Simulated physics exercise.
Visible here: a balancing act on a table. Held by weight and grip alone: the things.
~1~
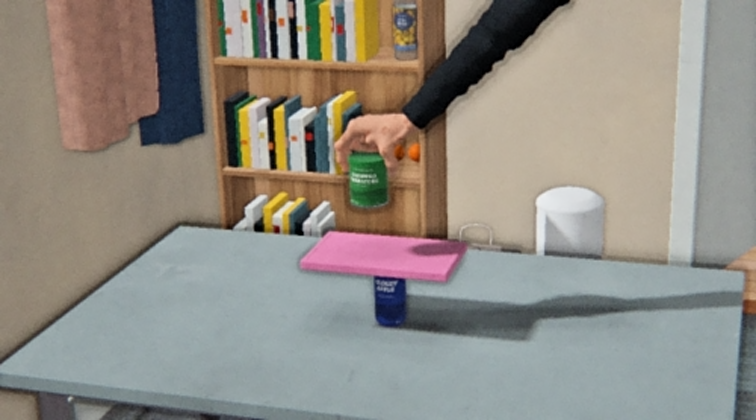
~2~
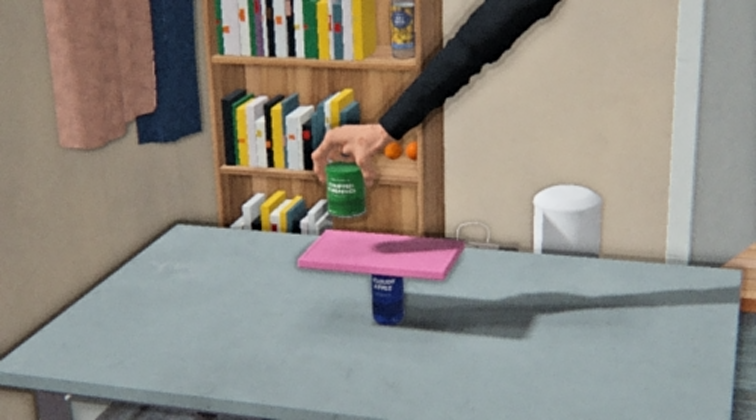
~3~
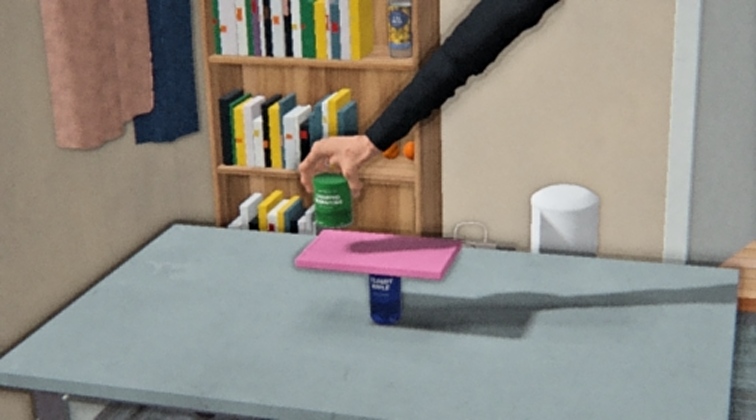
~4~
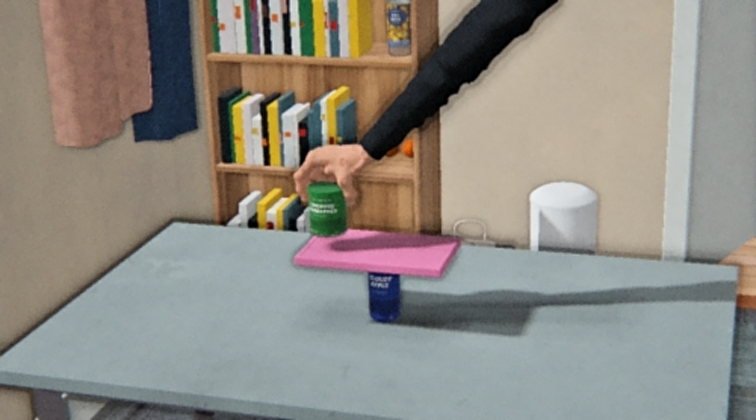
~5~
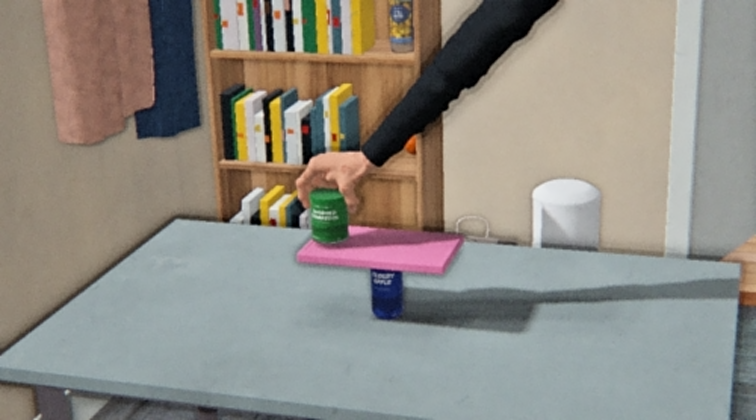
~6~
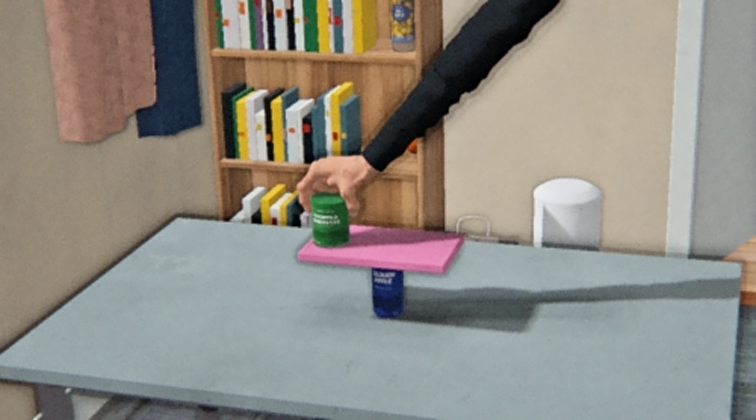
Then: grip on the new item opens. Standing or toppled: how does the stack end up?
The tower does not remain standing.
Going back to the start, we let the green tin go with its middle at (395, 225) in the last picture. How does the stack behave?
The stack then stays standing.
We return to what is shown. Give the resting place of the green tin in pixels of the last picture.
About (257, 294).
Then, 0.30 s after the last picture, green tin now fallen; pink lid tipped 38° from how it was.
Then, 0.50 s after the last picture, pink lid on its side.
Then, 0.90 s after the last picture, pink lid tipped 54° from how it was; blue can tipped 11° from how it was.
Then, 1.10 s after the last picture, pink lid now fallen; blue can on its side.
At rest, fallen, blue can, green tin and pink lid. Seen from the same camera at the end, green tin near (257, 294). The stack comes apart.
